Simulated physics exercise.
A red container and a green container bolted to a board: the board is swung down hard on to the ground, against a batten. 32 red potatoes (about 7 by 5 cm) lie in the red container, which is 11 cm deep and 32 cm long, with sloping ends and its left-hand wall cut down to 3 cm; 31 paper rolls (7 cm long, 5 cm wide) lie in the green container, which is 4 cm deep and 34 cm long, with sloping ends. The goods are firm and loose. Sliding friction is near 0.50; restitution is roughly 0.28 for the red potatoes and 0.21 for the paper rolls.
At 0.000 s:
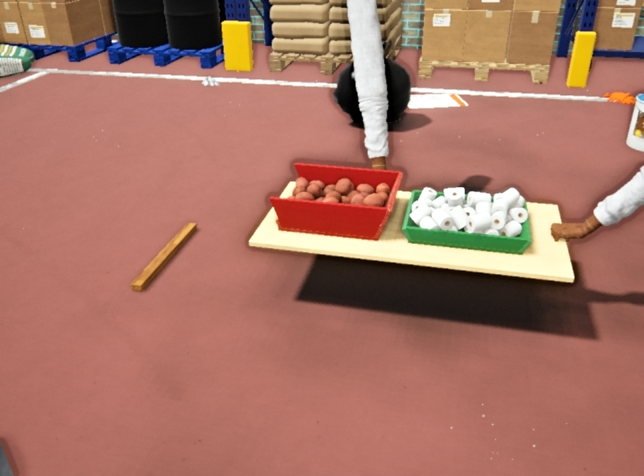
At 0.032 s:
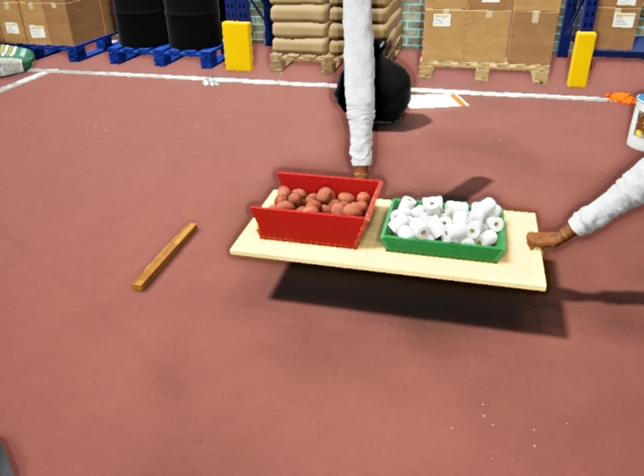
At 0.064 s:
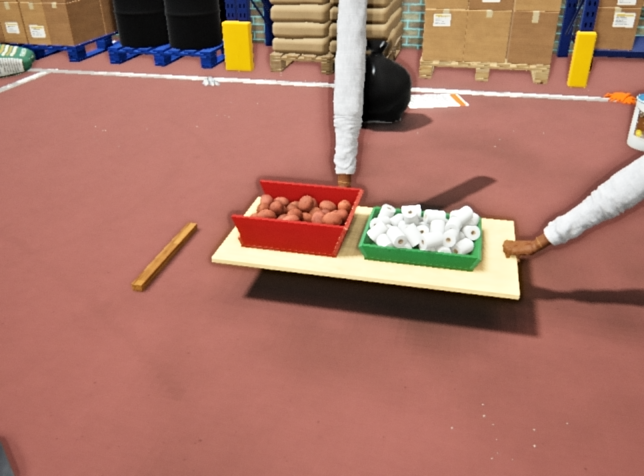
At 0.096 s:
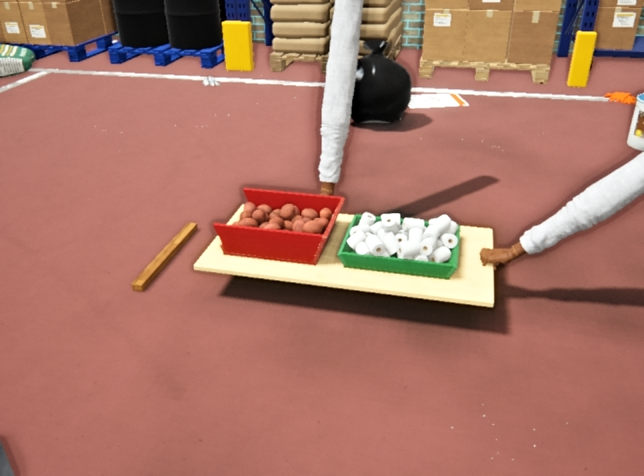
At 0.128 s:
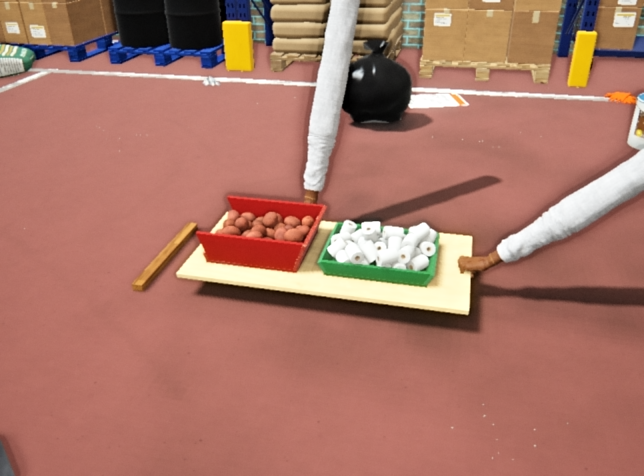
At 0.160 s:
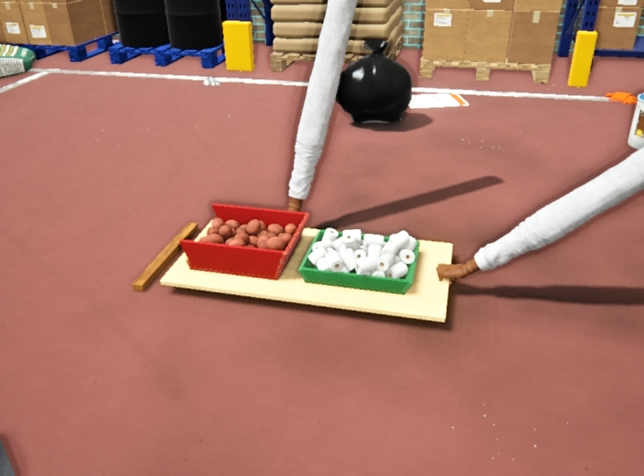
The clip shows two hands in white sleeves gripping a pale board that carries a red container of red potatoes and a green container of white paper rolls, lowering it leftward toward a wooden batten on the reddish floor.
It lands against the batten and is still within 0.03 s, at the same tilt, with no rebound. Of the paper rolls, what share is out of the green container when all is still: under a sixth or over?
More than one in six of the paper rolls leave the green container.
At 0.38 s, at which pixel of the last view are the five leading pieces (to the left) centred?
Near (188, 248).
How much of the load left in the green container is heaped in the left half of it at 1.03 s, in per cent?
Some 60 per cent.
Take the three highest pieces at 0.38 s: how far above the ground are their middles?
About 14 cm.
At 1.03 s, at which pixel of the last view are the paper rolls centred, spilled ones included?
At about (322, 262).
After 0.18 s, the board stops.
After 0.26 s, red container 32 in, 0 out and green container 31 in, 0 out.
After 0.38 s, red container 31 in, 1 out and green container 27 in, 4 out.
After 0.60 s, red container 30 in, 2 out and green container 23 in, 8 out.
When it is over (at 1.03 s), red container 31 in, 1 out and green container 23 in, 8 out. Asked share, 8 of 31, 26 per cent.
